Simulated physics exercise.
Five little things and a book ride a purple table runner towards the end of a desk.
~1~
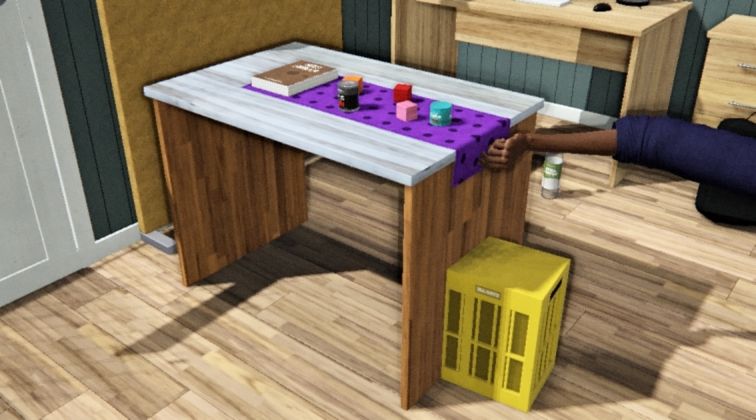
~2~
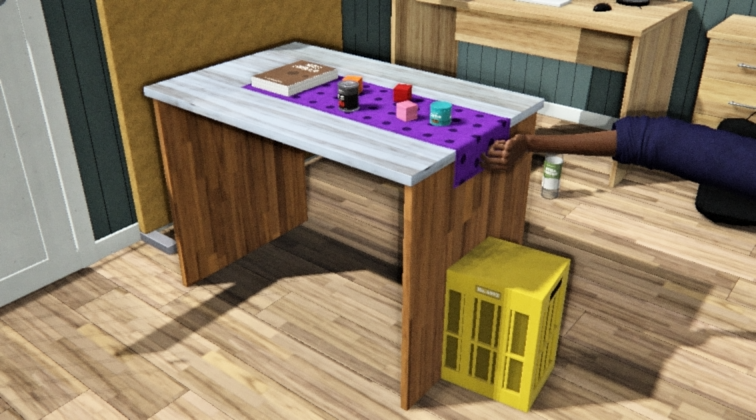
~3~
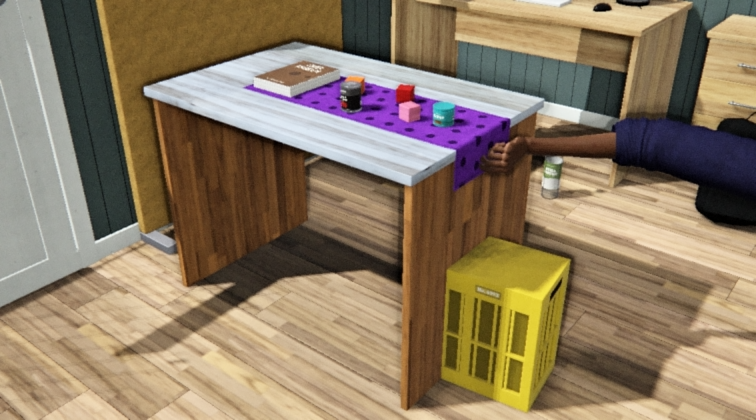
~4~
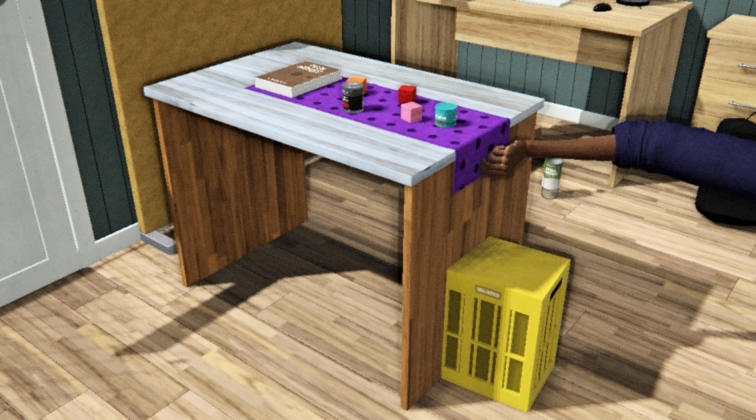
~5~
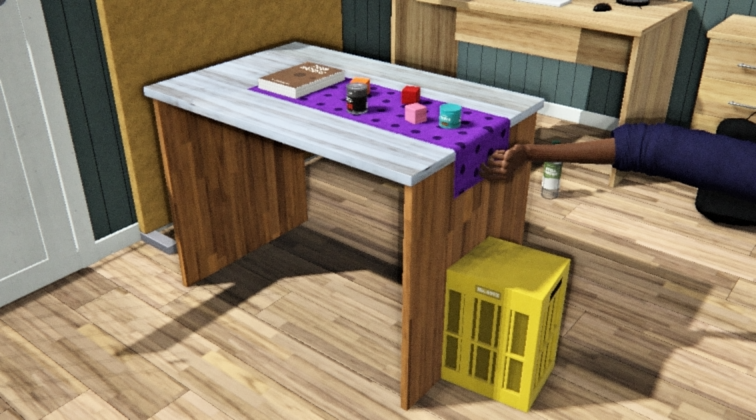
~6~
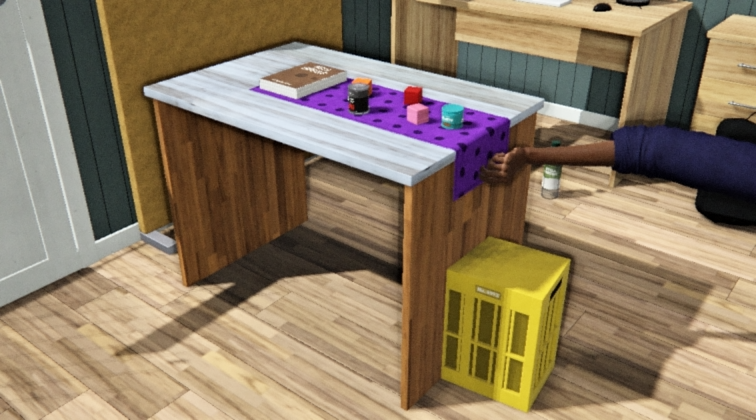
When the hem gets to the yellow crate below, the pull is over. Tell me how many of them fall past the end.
The number is two.
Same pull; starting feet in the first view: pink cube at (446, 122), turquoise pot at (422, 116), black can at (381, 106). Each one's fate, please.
The pink cube comes down, the turquoise pot is carried off, the black can holds on.
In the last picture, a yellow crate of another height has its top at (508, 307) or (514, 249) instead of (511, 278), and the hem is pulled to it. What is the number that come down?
First case 3, second 1.
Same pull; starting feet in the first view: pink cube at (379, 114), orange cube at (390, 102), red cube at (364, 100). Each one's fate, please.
The pink cube ends up still aboard, the orange cube ends up still aboard, the red cube ends up still aboard.
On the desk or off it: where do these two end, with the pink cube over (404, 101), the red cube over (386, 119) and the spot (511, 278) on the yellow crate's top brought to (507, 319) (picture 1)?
So the pink cube leaves, and the red cube leaves.
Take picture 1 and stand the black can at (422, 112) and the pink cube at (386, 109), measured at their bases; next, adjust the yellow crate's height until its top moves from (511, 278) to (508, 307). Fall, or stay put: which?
Black can: Lost; pink cube: Lost.
A little later, hem near (479, 222); turquoise pot gone.
Next, hem on the crate; turquoise pot and pink cube gone.
When it is over, hem on the crate; turquoise pot and pink cube gone. It carries off two.
